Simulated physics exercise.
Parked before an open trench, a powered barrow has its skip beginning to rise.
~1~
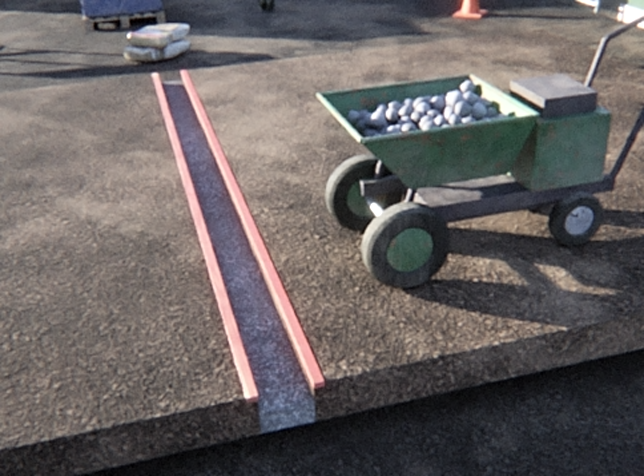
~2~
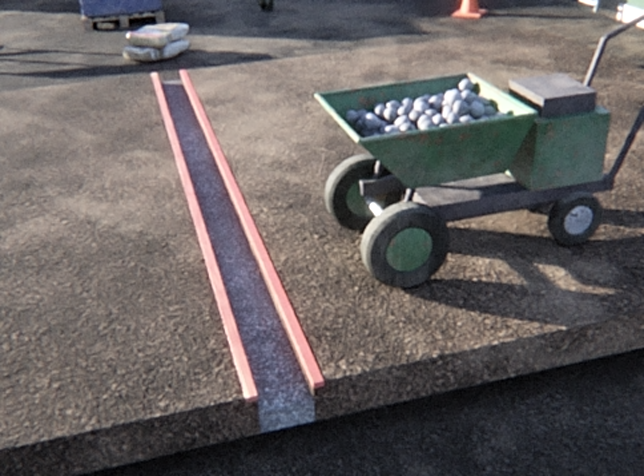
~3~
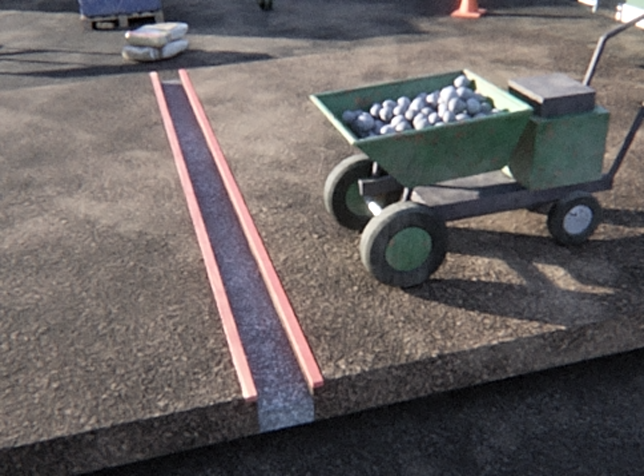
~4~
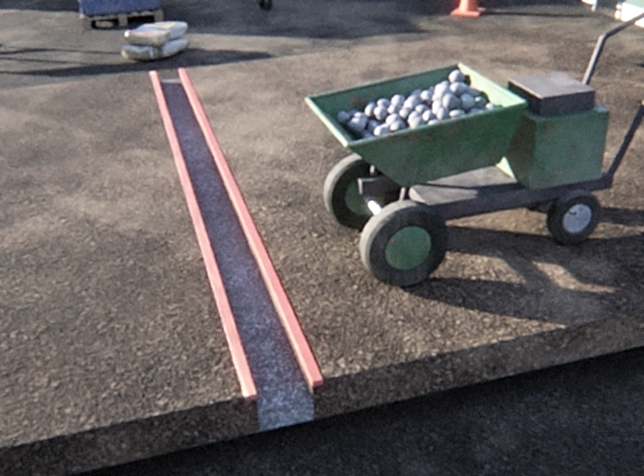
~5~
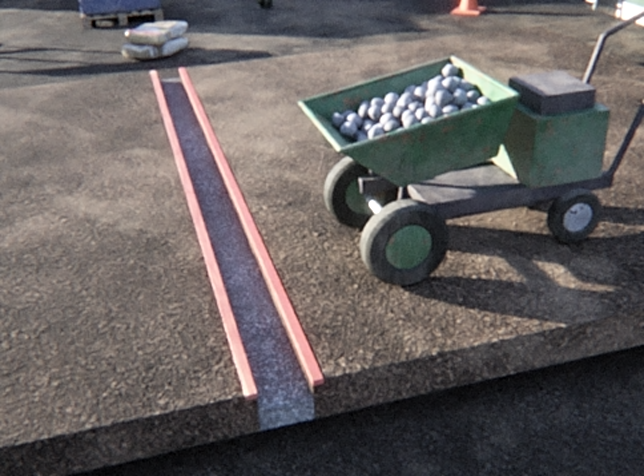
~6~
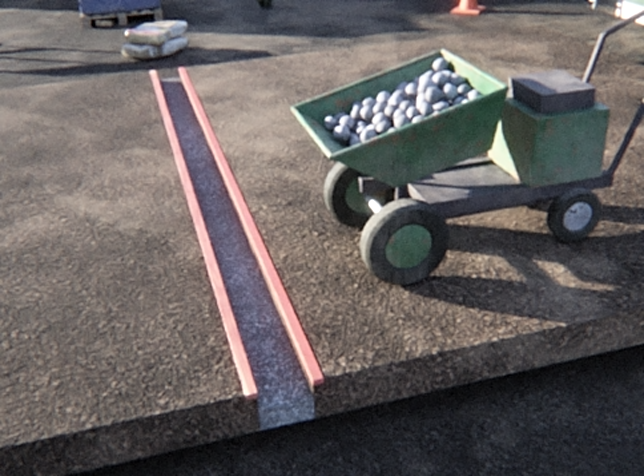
Green skip of a powered barrow tilting slightly toward the left, carrying round grey cobbles beside a narrow red-edged trench.
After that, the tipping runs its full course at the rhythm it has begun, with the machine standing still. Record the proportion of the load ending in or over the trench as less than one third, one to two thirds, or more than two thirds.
One third to two-thirds.
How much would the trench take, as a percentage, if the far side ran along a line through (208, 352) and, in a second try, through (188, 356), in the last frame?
The first try comes to close to 80 per cent, the next to 90 per cent.
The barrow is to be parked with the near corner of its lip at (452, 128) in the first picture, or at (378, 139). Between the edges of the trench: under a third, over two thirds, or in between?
First: Below one third. Second: One to two thirds.
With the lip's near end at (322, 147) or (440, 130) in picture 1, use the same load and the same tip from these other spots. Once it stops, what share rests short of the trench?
First spot: 0 %, second spot: 60 %.
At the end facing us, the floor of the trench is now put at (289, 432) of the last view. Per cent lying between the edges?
Estimated share: Approx. 80 %.
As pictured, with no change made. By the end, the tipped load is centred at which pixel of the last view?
The centre ends up roughly at (230, 274).
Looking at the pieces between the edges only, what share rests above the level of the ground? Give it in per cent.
My figure is near 55 per cent.
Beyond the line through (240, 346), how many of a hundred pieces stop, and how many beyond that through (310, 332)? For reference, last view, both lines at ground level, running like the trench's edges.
First 30 in a hundred, second 90 in a hundred.
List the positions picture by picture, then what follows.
Lip of the skip at (362, 141), level; top of the load at (451, 114), round cobbles; first edge of the trench at (299, 337); far edge at (238, 349), the trench under half as wide as the skip, and shallow for its width, in the first picture.
Lip of the skip at (360, 142), level; top of the load at (449, 113), in the second picture.
Lip of the skip at (355, 144), tipped barely; top of the load at (446, 111), in the third picture.
Lip of the skip at (349, 146), tipped barely; top of the load at (452, 110), in the fourth picture.
Lip of the skip at (341, 151), tipped a little; top of the load at (446, 105), in the fifth picture.
Lip of the skip at (332, 157), tipped a little; top of the load at (438, 101); first edge of the trench at (298, 334); far edge at (237, 346), in the sixth picture.
Soon, skip tipped steeply; all in the skip.
A while on, skip tipped steeply; most in the skip; a small part in or heaped over the trench; a stray few beyond it; a stray few falling.
Towards the end, skip tipped right over; about a quarter in the skip; a stray few short of the trench; about half in or heaped over the trench; about a third beyond it.
Finally, skip tipped right over; a small part in the skip; a stray few short of the trench; about half in or heaped over the trench; about a third beyond it.
